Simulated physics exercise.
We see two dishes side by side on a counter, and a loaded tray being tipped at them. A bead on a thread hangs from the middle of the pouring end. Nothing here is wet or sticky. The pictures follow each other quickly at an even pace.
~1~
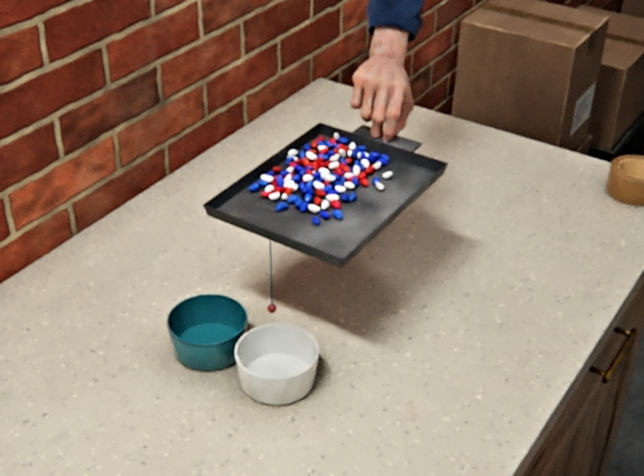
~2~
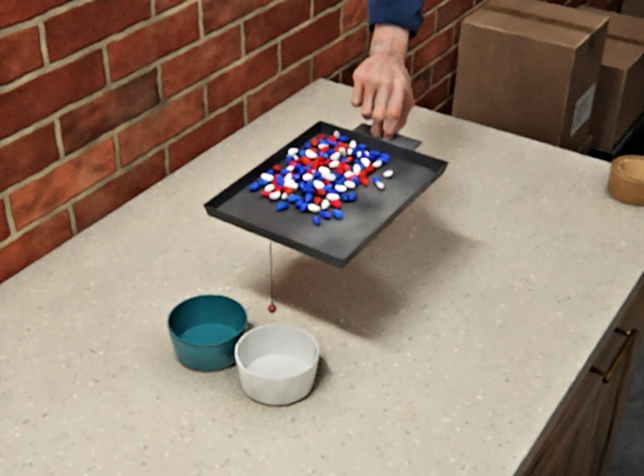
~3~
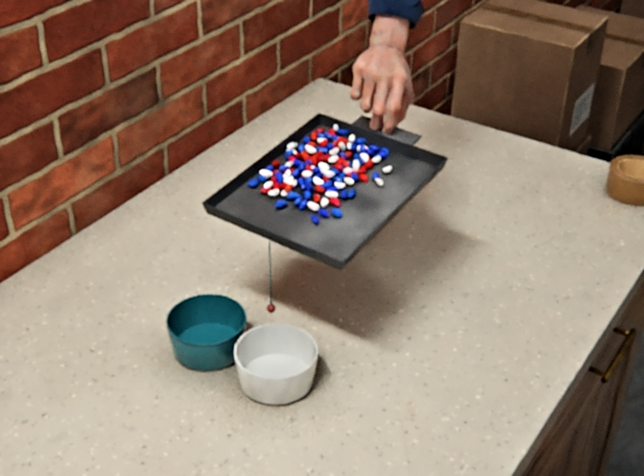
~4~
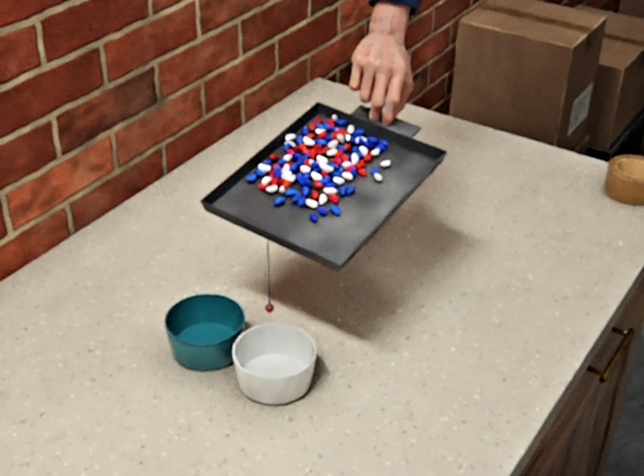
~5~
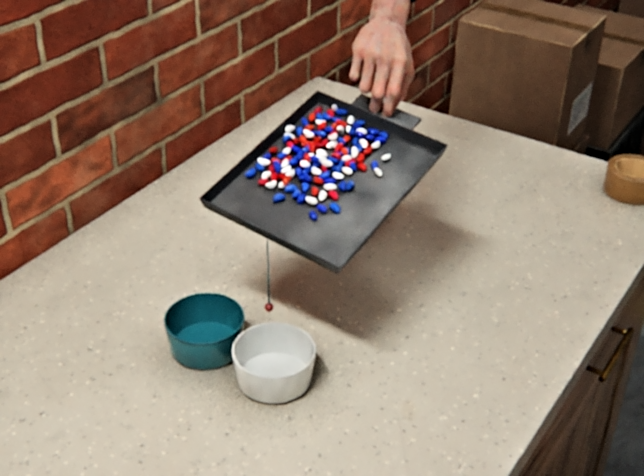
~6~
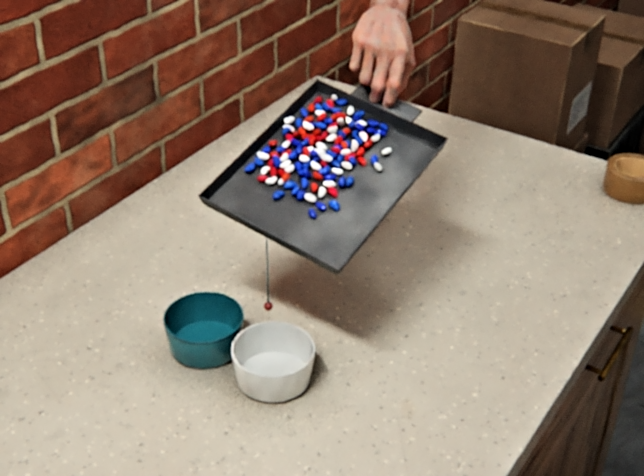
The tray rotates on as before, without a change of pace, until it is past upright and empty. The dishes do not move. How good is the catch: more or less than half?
In the dishes lies only the smaller part of it.
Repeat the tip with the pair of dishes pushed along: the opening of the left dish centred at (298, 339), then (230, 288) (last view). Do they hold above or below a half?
The first try: Above a half. The second: Below a half.
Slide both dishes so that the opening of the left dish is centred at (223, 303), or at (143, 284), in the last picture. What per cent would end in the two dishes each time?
About 40 and 0 per cent.
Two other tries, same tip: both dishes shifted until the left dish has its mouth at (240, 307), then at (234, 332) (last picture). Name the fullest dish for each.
In turn: The right-hand dish; the right one.
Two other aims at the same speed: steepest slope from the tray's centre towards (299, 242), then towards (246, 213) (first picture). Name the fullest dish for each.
One: The right-hand dish. Two: The left one.
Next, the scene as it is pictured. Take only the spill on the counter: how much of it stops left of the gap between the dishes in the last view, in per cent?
Roughly 0 in a hundred.
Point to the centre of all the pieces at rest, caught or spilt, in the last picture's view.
At about (334, 381).
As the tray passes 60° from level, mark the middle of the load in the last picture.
At about (328, 248).
Just after the last frame, tray tipped steeply; the larger part on the tray; just a few in the right dish; about a tenth outside both; about a tenth in the air.
A moment on, tray tipped right over; about a tenth on the tray; roughly a quarter in the right dish; roughly two thirds outside both; about a tenth in the air.
Further on, tray tipped past a quarter turn; roughly a quarter in the right dish; the larger part outside both.
When it is over, tray tipped past a quarter turn; roughly a quarter in the right dish; not one in the left dish; the larger part outside both.
